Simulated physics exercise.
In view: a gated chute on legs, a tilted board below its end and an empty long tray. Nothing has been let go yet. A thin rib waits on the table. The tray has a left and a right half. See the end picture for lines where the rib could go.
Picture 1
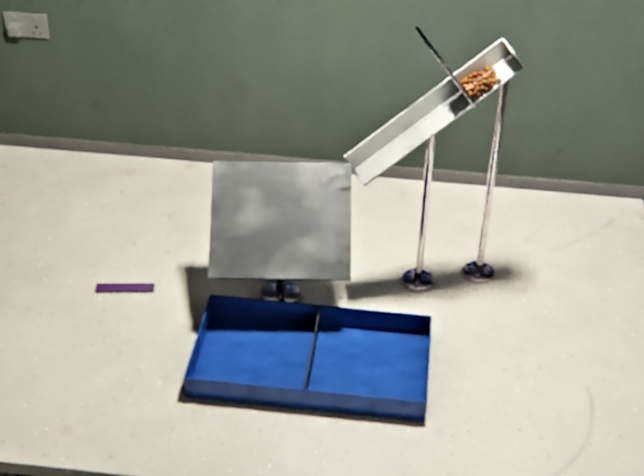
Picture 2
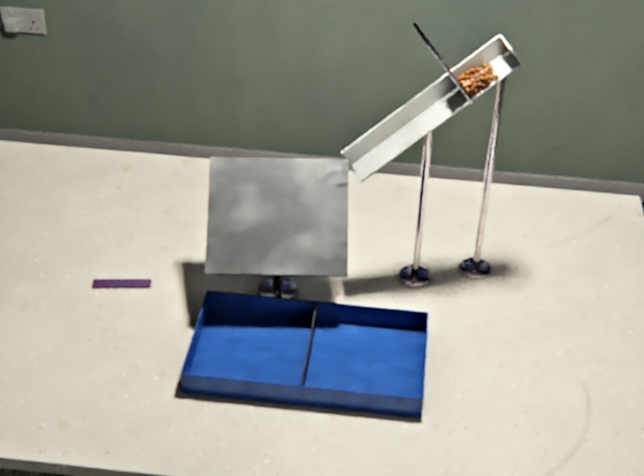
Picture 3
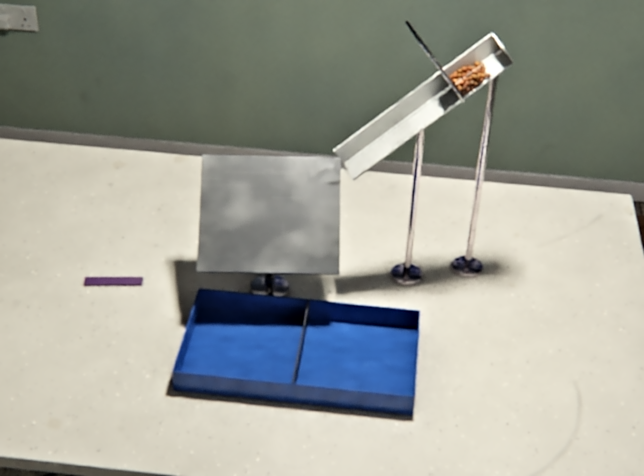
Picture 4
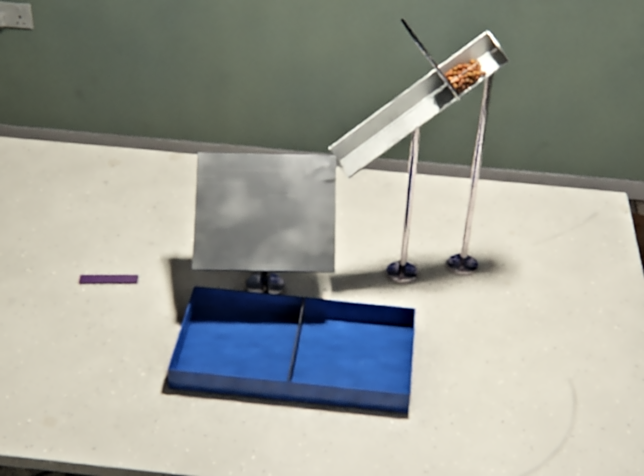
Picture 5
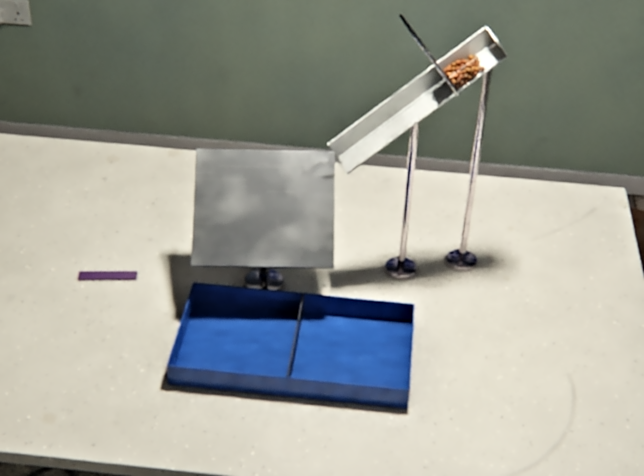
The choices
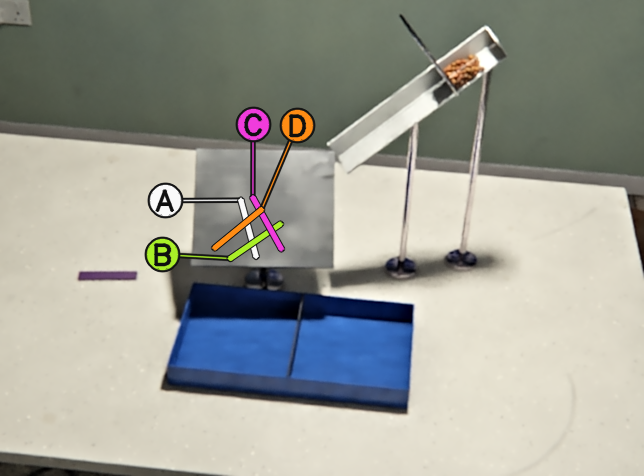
To begin with, a raised chute on legs holds a small orange-brown load behind a dark gate, with a tilted grey board and an empty, divided blue tray below to its left. The view then drifts slightly, shifting everything a little left and upward, while the load, gate and purple strip stay put.
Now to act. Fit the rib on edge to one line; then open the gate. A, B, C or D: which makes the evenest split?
C is best.
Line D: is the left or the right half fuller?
More lands on the left.
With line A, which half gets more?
More lands on the left.
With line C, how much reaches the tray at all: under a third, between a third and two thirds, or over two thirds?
It is over two thirds.
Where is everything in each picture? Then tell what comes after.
The first picture shows load behind the gate at (479, 84), cereal balls; lip of the chute at (360, 177), sloping fairly steeply.
The second picture shows middle of the board at (278, 215), tilted fairly steeply; middle of its low edge at (276, 275); of its high edge at (279, 158).
The third picture shows front corners of the tray at (173, 371) and (414, 396); front end of its middle wall at (293, 383).
The fourth picture shows middle of the load at (464, 77); lip at (344, 169).
The fifth picture shows middle of the load at (462, 72); lip at (343, 165).
On the marked copy, line A from (240, 200) to (256, 256); line B from (280, 224) to (230, 258); line C from (252, 197) to (281, 248); line D from (261, 209) to (214, 247).
With A, of what is caught, nearly all in the left half, a small part in the right.
With B, of what is caught, nearly all in the left half, a small part in the right.
With C, of what is caught, about half in the left half, about half in the right.
With D, of what is caught, all in the left half, none in the right.
